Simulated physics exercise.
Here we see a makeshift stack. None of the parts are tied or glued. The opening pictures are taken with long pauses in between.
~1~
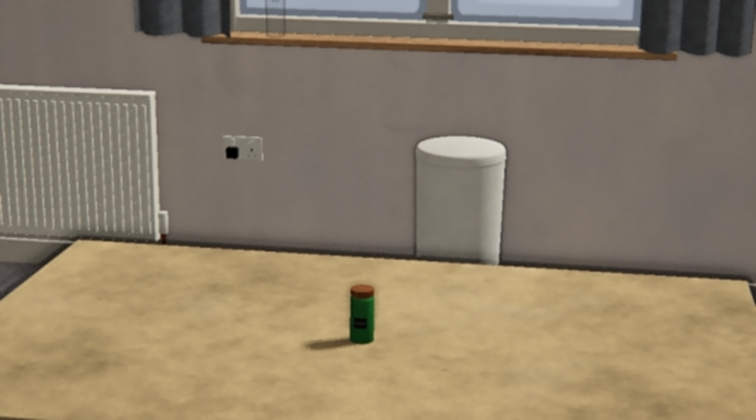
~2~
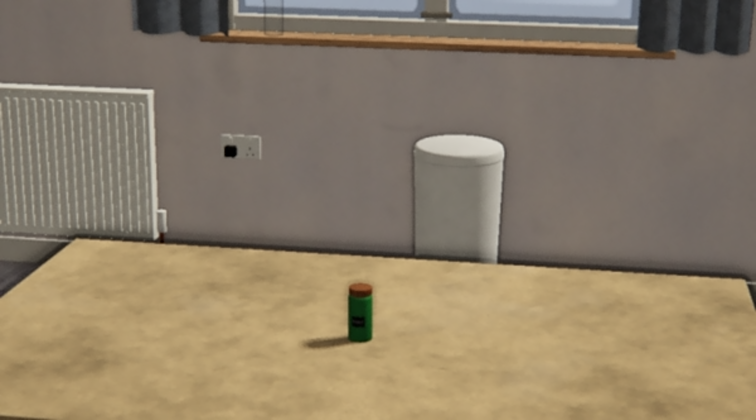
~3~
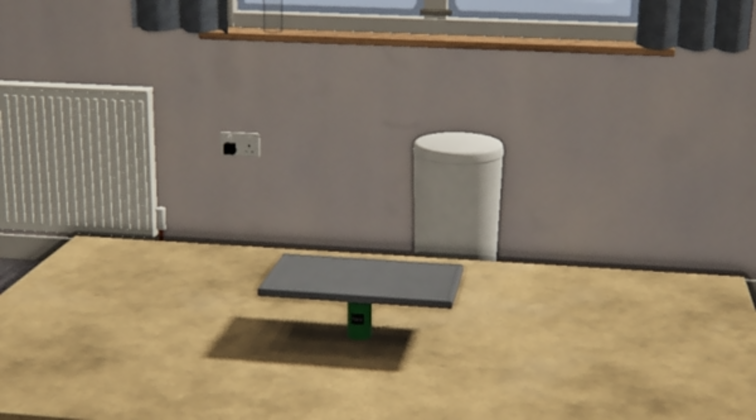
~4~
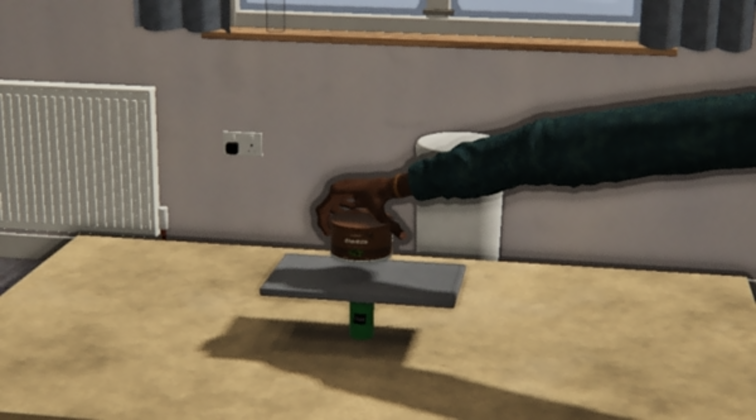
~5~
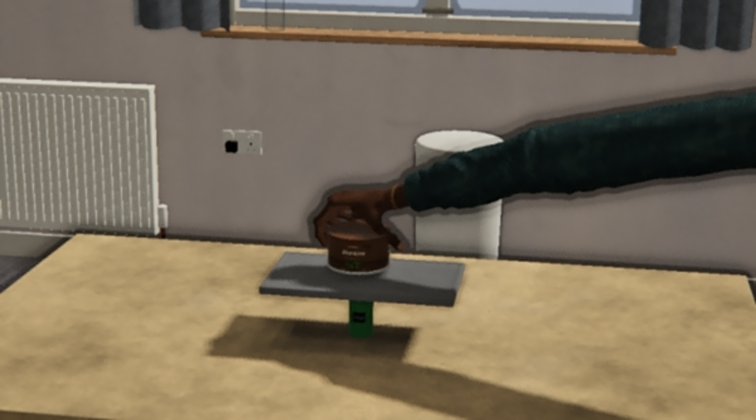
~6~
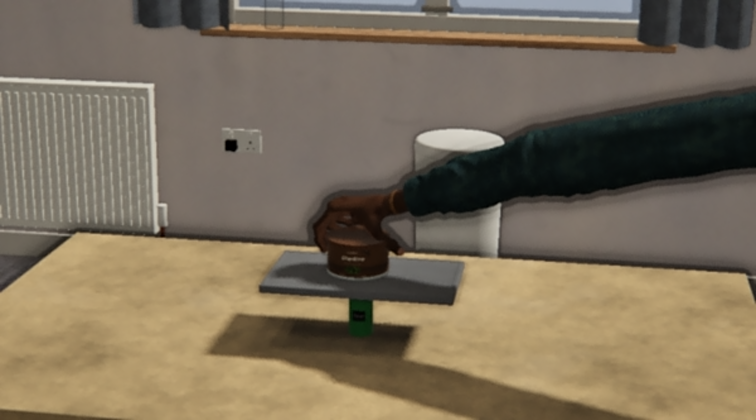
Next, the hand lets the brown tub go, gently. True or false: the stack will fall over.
False.
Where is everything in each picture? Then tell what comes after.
In the first picture, the last thing is not in view yet; green shaker (362, 314).
In the second picture, the last thing is not in view yet; green shaker (360, 313).
In the third picture, the last thing is not in view yet; green shaker (360, 310).
In the fourth picture, coming down; brown tub (362, 236); green shaker (362, 310).
In the fifth picture, coming down; brown tub (359, 247); green shaker (361, 308).
In the sixth picture, in place under the hand; brown tub (358, 253); green shaker (361, 307).
Then, 0.50 s after the last picture, nothing has stirred.
Then, 1.30 s after the last picture, brown tub resting near (358, 254).
At rest, all 3 in place. Seen from the same camera at the end, brown tub near (358, 254). The stack keeps its balance.
